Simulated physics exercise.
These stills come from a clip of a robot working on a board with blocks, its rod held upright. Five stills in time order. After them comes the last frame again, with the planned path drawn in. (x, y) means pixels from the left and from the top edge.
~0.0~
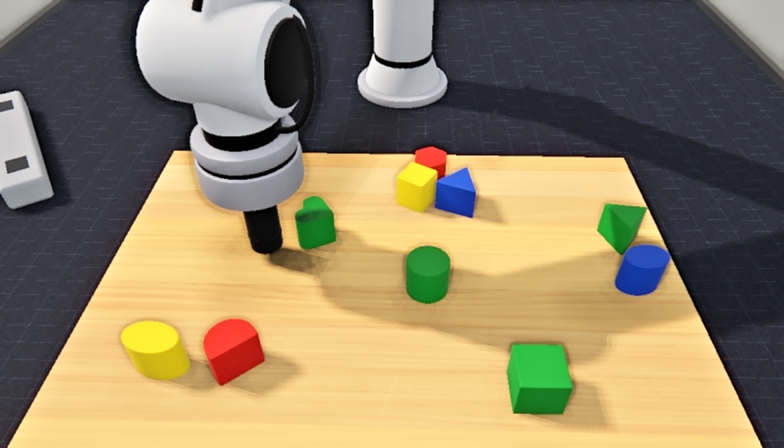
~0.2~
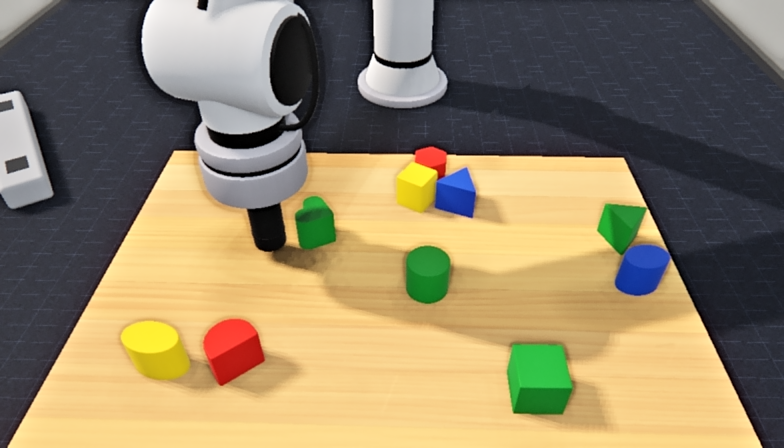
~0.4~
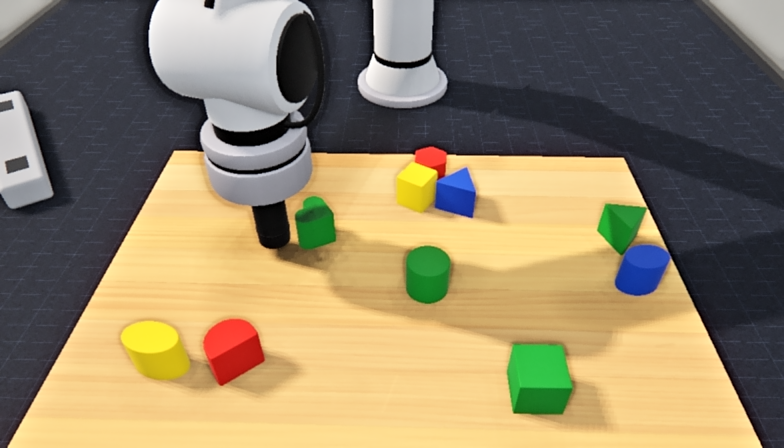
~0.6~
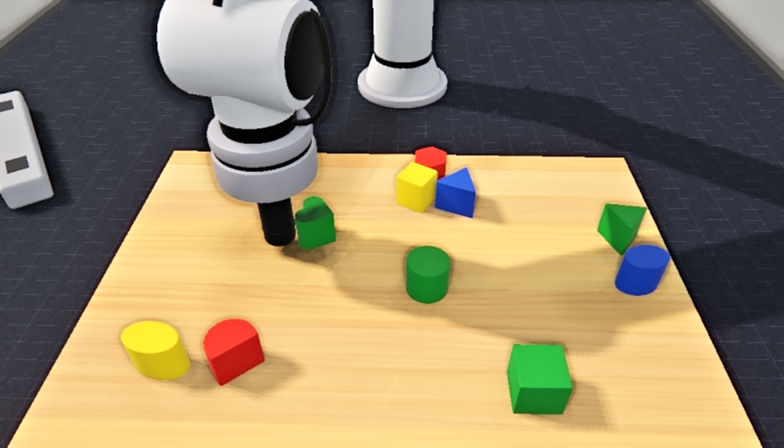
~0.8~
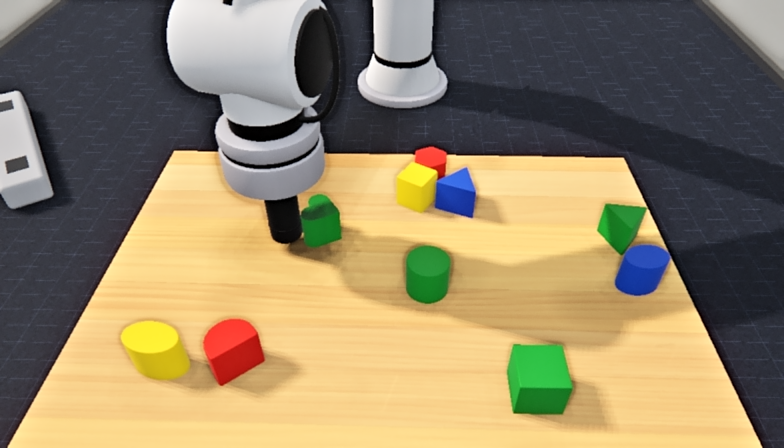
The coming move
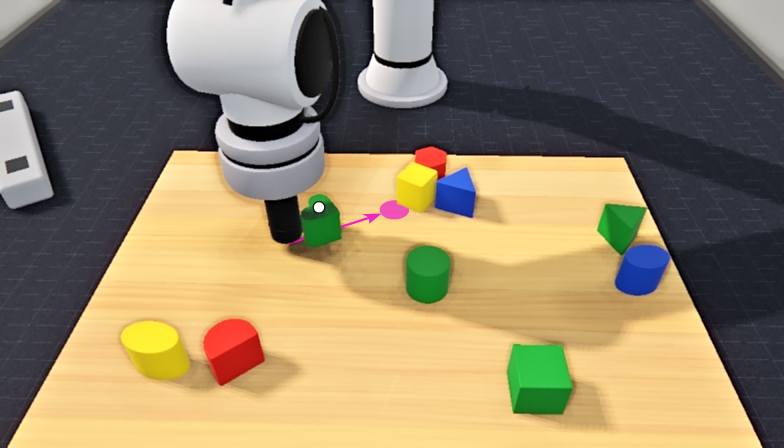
A white robot arm with a black rod moved slowly to the right across a wooden board of colored blocks, reached the green heart near the back, and nudged it slightly to the right.
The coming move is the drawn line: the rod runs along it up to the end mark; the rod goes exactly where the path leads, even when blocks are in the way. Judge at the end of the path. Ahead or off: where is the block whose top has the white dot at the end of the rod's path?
Carried ahead at the end.
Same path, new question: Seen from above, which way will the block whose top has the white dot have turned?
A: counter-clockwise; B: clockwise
My answer is option A.
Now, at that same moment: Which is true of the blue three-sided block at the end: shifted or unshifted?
If the rod follows that path, the blue three-sided block stays in its place.
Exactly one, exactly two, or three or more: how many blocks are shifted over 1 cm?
Expect three or more.
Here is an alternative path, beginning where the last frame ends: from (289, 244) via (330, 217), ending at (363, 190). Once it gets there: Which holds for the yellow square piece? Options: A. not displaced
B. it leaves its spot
A: Not displaced.
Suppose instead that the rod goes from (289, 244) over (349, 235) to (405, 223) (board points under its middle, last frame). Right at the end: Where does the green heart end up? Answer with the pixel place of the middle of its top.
The answer is (375, 184).
The line goes in a line from (289, 244) to (394, 210); the dot is on the green heart.
On the path given first. One third of the way, rod (325, 222); green heart (355, 194).
Two thirds of the way, rod (360, 211); green heart (384, 181), turned 40° anticlockwise; yellow square piece (420, 172).
At the end, rod (394, 200); green heart (403, 167), turned 85° anticlockwise; yellow square piece (428, 158), turned 35° clockwise; red hexagon (453, 148), turned 25° clockwise; blue three-sided block unmoved.
